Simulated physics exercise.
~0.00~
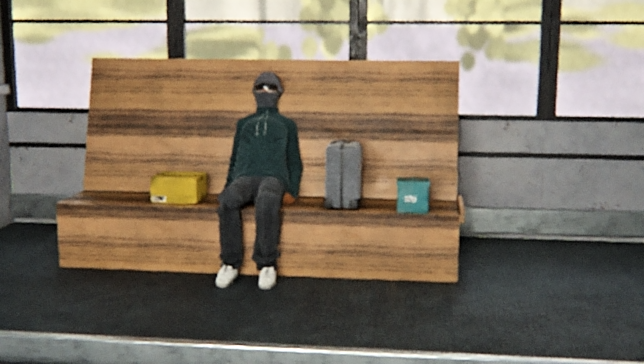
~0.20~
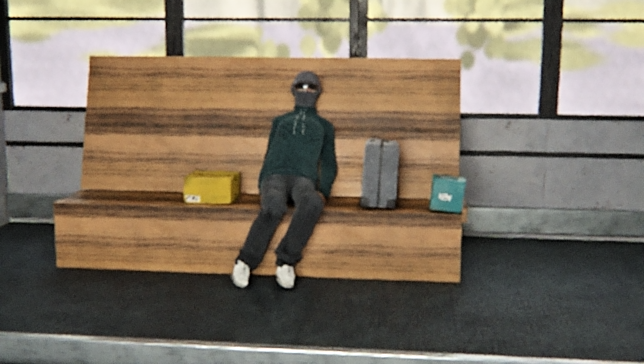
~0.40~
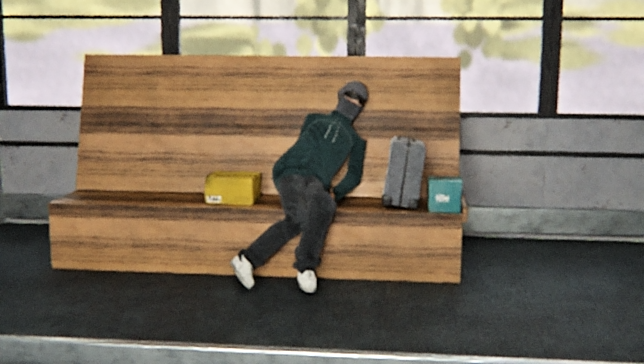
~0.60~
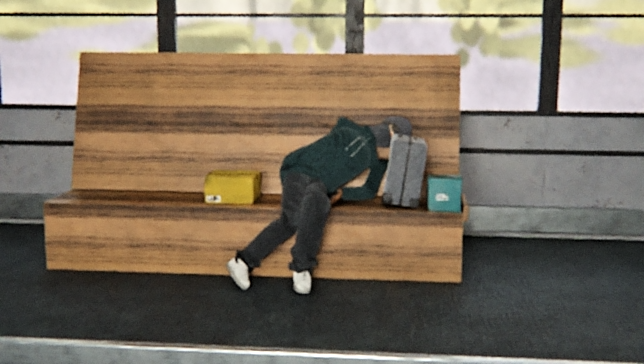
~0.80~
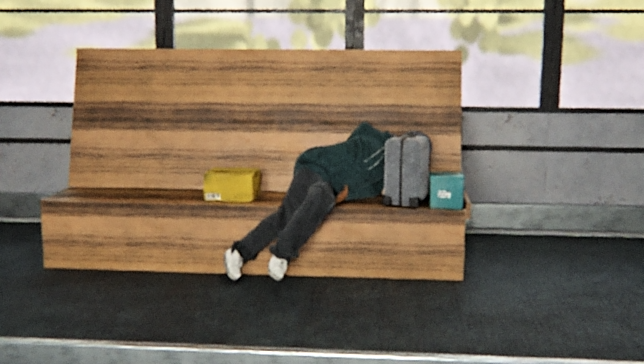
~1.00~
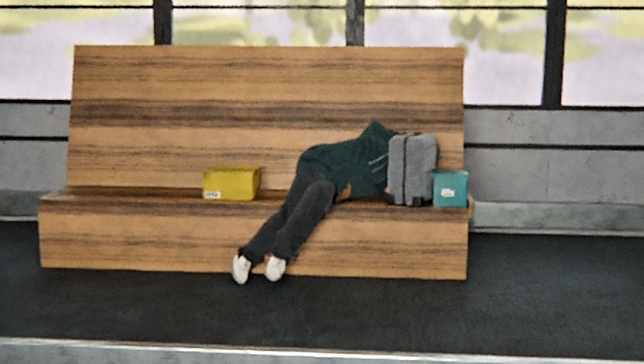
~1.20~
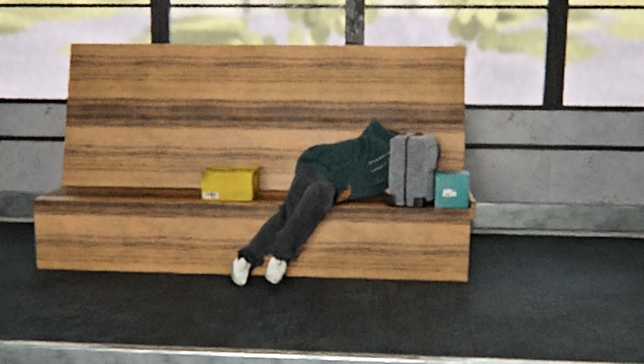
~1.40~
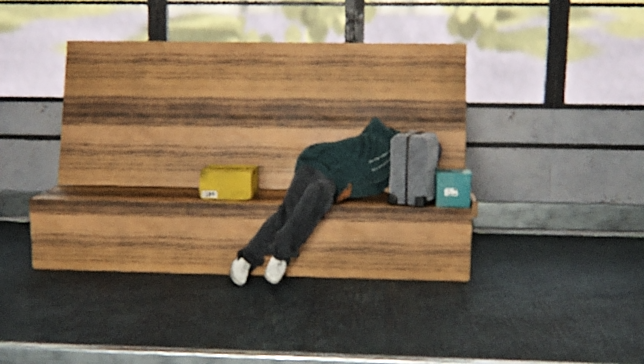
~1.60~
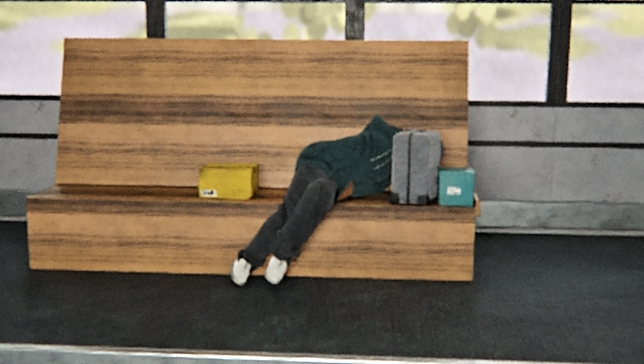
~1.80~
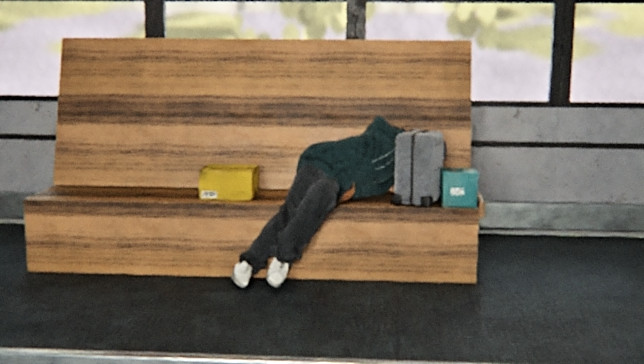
Inside a metro car, a long wooden bench stands side-on below wide windows, seen from across the dark floor by a slowly drifting camera. A passenger in a dark green hoodie, grey trousers, face covering and white shoes sits mid-bench, with a yellow carton to the left and an upright grey case and teal tub to the right. Everything slides rightward along the seat, then the passenger topples right, limp, head dropping against the case, which leans briefly and rights itself. The passenger ends slumped behind the case, legs trailing to the floor, and all the luggage remains on the bench.
